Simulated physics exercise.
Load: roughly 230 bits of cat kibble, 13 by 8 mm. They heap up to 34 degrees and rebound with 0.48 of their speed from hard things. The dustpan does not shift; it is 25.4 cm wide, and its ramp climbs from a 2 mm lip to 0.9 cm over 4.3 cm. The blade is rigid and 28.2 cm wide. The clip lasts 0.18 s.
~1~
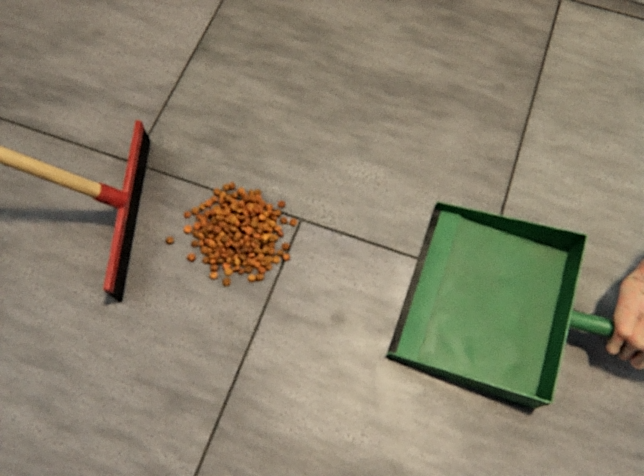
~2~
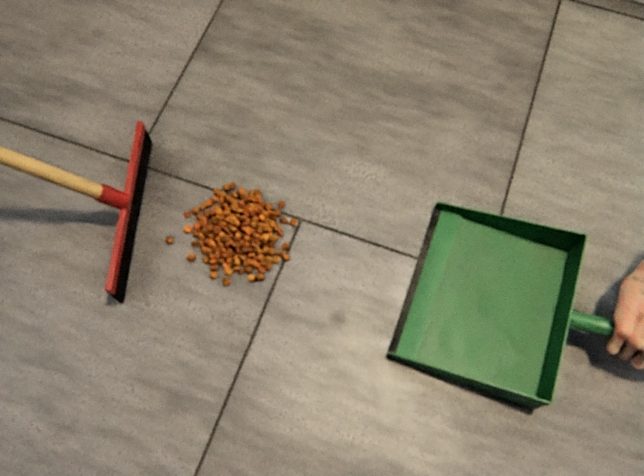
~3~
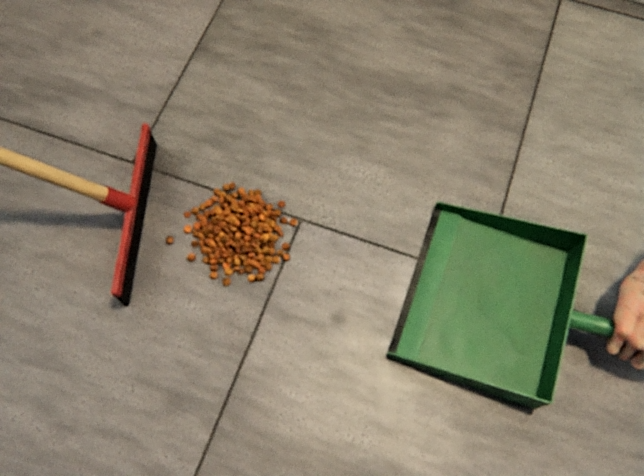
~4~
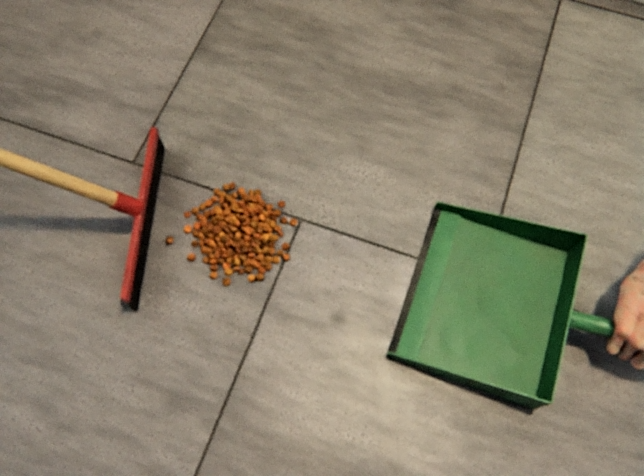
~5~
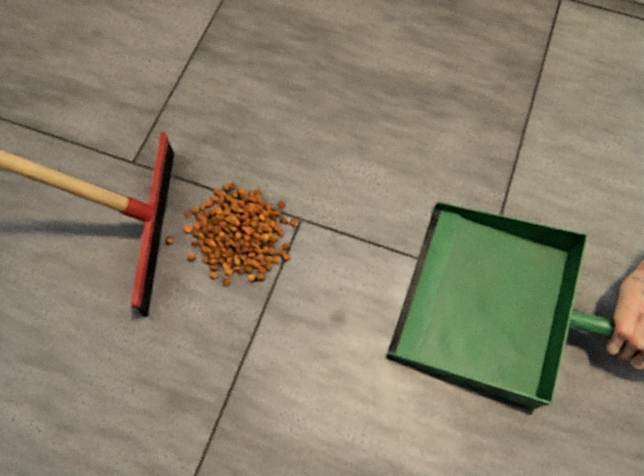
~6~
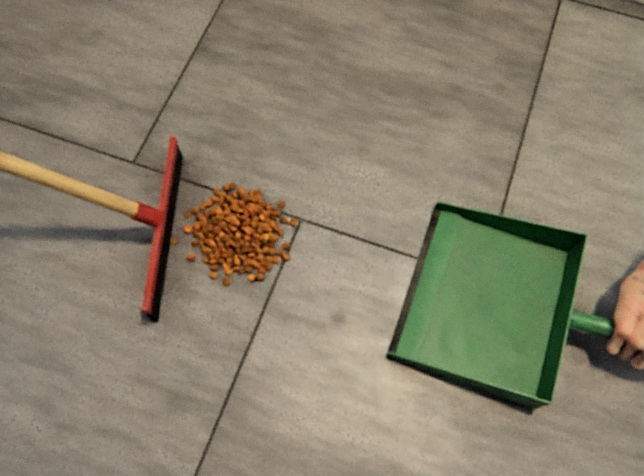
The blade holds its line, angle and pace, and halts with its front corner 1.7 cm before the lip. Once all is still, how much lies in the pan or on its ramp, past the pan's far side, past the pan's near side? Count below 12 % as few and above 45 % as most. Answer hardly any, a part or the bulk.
In the pan or on its ramp: Hardly any; past the pan's far side: Hardly any; past the pan's near side: Hardly any.
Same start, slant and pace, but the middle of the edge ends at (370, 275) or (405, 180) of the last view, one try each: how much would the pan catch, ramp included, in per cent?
About 5 and 15 per cent.
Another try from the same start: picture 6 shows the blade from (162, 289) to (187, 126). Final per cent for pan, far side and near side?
Pan 20, far 20, near 0.
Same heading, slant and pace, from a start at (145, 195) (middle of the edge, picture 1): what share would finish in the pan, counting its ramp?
About 5 per cent.
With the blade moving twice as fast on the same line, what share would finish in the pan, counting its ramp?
It would be near 20 per cent.
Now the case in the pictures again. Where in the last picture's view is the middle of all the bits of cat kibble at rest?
Around (376, 277).
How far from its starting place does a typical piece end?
Roughly 22 cm.
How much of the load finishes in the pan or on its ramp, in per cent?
About 0 per cent.
Then, 0.30 s after the last picture, middle of the blade 23 cm from the lip; 0 % over the lip, far side 0 %, near side 0 %.
Then, 0.51 s after the last picture, middle of the blade 12 cm from the lip; 0 % over the lip, far side 0 %, near side 5 %.
Then, 0.83 s after the last picture, middle of the blade 6 cm from the lip; 0 % over the lip, far side 0 %, near side 5 %.
In the end, pan 0 %, far side 0 %, near side 5 %, in front of the lip or behind the blade 95 %.
